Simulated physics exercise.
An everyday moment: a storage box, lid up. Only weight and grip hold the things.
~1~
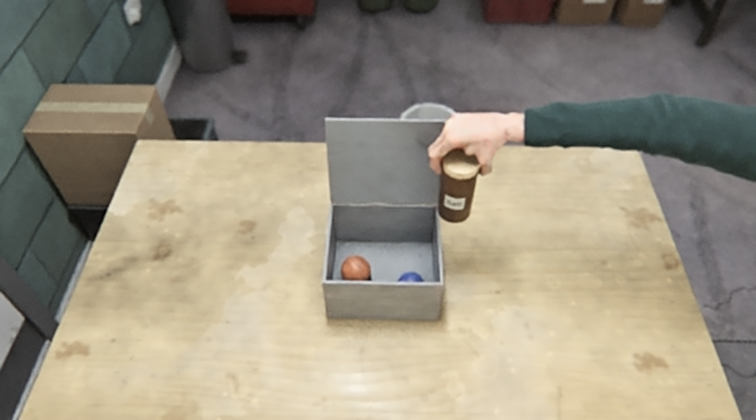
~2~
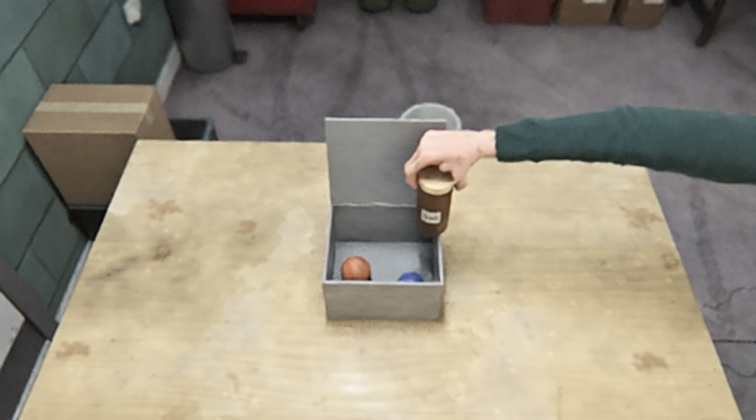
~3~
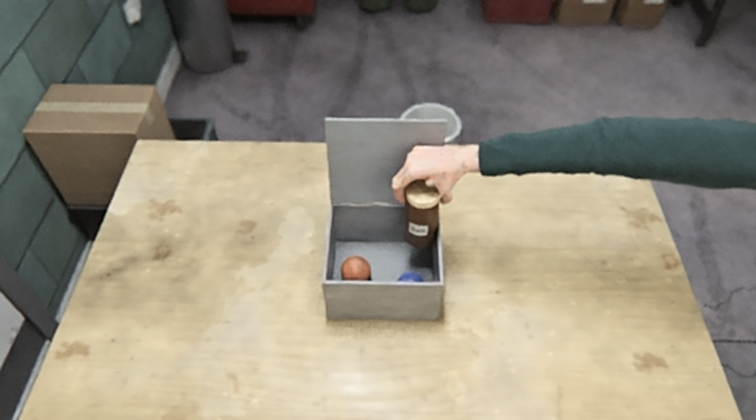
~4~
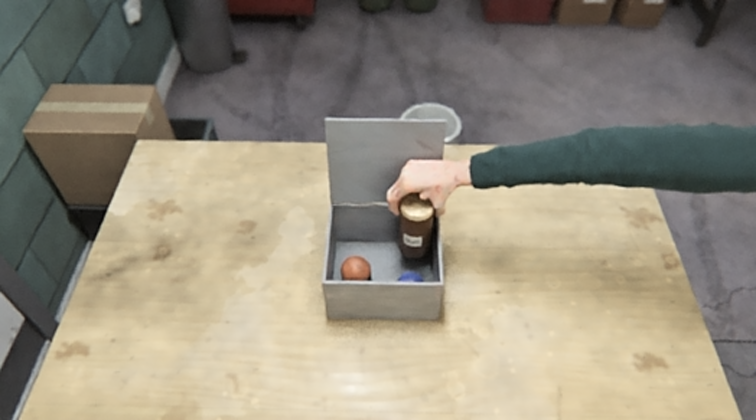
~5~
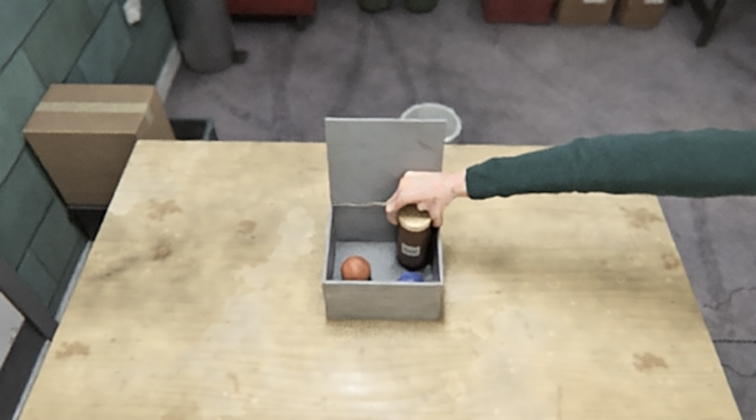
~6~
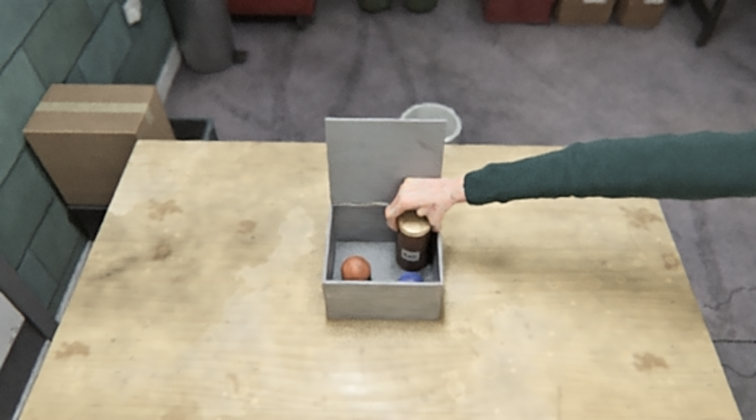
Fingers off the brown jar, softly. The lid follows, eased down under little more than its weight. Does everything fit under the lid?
It is held up.
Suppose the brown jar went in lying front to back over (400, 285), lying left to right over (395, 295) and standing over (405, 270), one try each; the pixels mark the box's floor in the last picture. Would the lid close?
In the first case it closes; in the second case it closes; in the third case it will not close.
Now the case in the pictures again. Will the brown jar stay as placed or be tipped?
The brown jar keeps its pose.
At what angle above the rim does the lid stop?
About 35°.
Then, 1.00 s after the last picture, lid starting down.
Then, 1.40 s after the last picture, lid 72° above the rim.
Then, 1.60 s after the last picture, lid 58° above the rim.
Then, 1.80 s after the last picture, lid 40° above the rim.
At rest, lid 35° above the rim; all 3 in place. Seen from the same camera at the end, brown jar near (413, 240).
